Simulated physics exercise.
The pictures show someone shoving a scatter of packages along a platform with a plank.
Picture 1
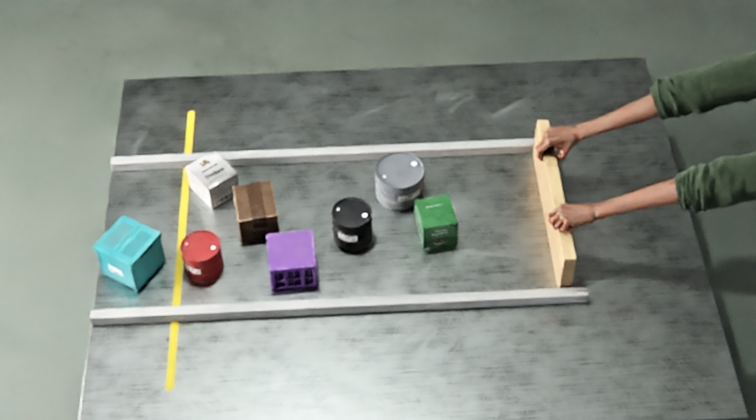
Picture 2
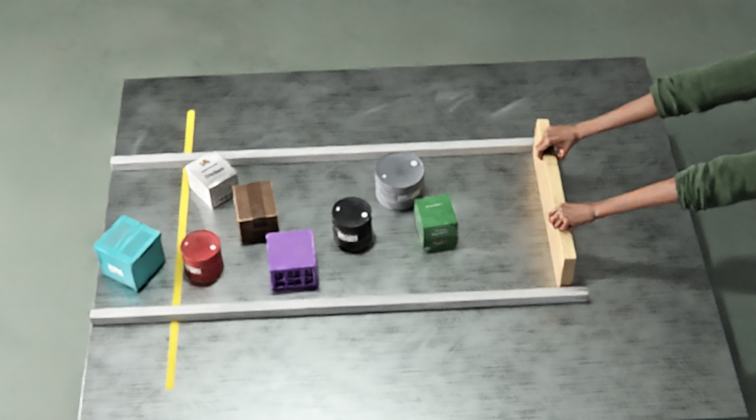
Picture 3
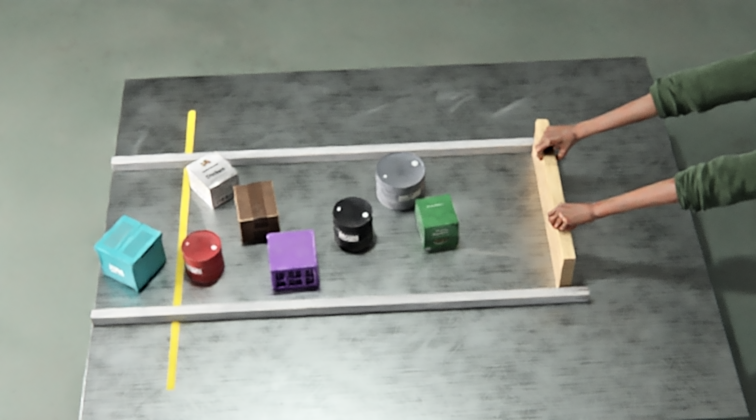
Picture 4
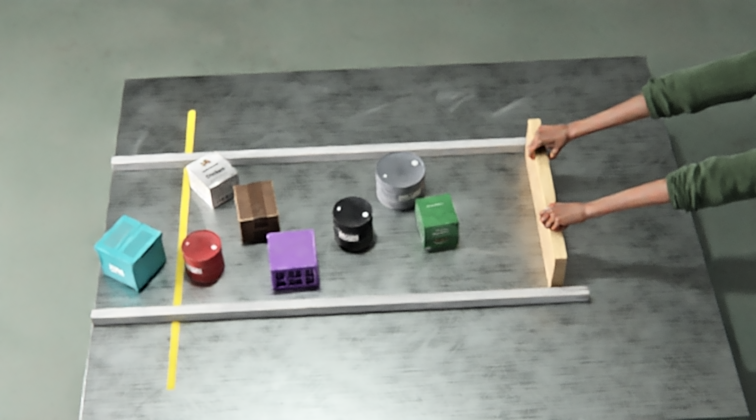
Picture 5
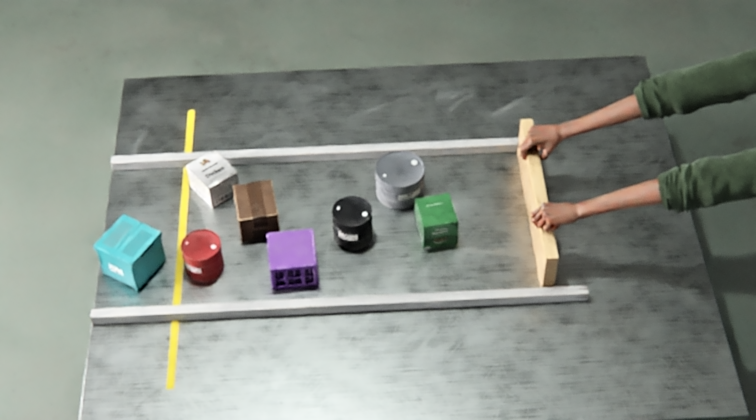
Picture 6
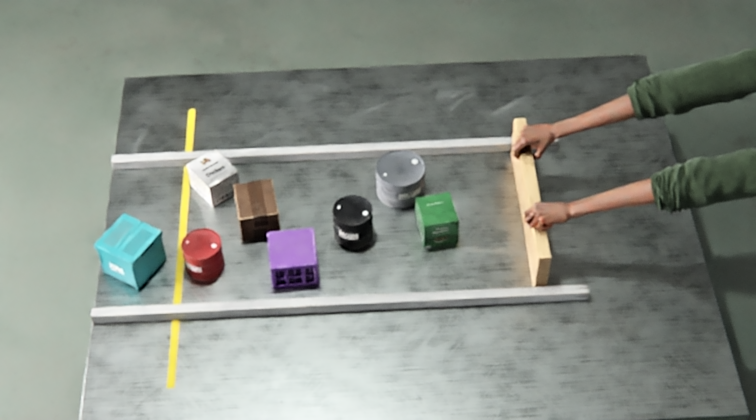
A wooden plank, gripped by two hands in green sleeves, rests at the right end of two pale rails on a grey table, then slides a short way left. The scattered boxes, canisters and purple crate between the rails stay in place, with a gap still separating them from the plank.
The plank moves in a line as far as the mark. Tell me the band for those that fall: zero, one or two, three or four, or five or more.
The number that fall off is one or two.
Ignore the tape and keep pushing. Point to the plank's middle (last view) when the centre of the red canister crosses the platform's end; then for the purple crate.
For the red canister at (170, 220), for the purple crate at (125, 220).
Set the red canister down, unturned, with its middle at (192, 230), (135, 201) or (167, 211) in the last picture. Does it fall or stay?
Place by place, it comes down; is lost; is lost.
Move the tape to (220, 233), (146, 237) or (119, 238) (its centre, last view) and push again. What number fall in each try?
In that order 0, 5 and 8.
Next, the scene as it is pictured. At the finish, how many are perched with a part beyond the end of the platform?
The number is 3.
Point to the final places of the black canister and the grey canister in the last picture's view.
The black canister at (123, 243), the grey canister at (159, 193).
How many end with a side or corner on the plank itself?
It touches 3.
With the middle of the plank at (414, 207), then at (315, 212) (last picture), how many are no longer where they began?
First 2, then 5.
Soon after, none off yet; turquoise tote at rest near (132, 252); red canister at rest near (203, 255); white box at rest near (214, 178).
Then, none off yet; turquoise tote moving near (130, 252); red canister moved about its own width near (171, 265); white box moved about its own width near (181, 173).
By the end, the number that fall off is one or two; fallen, turquoise tote.
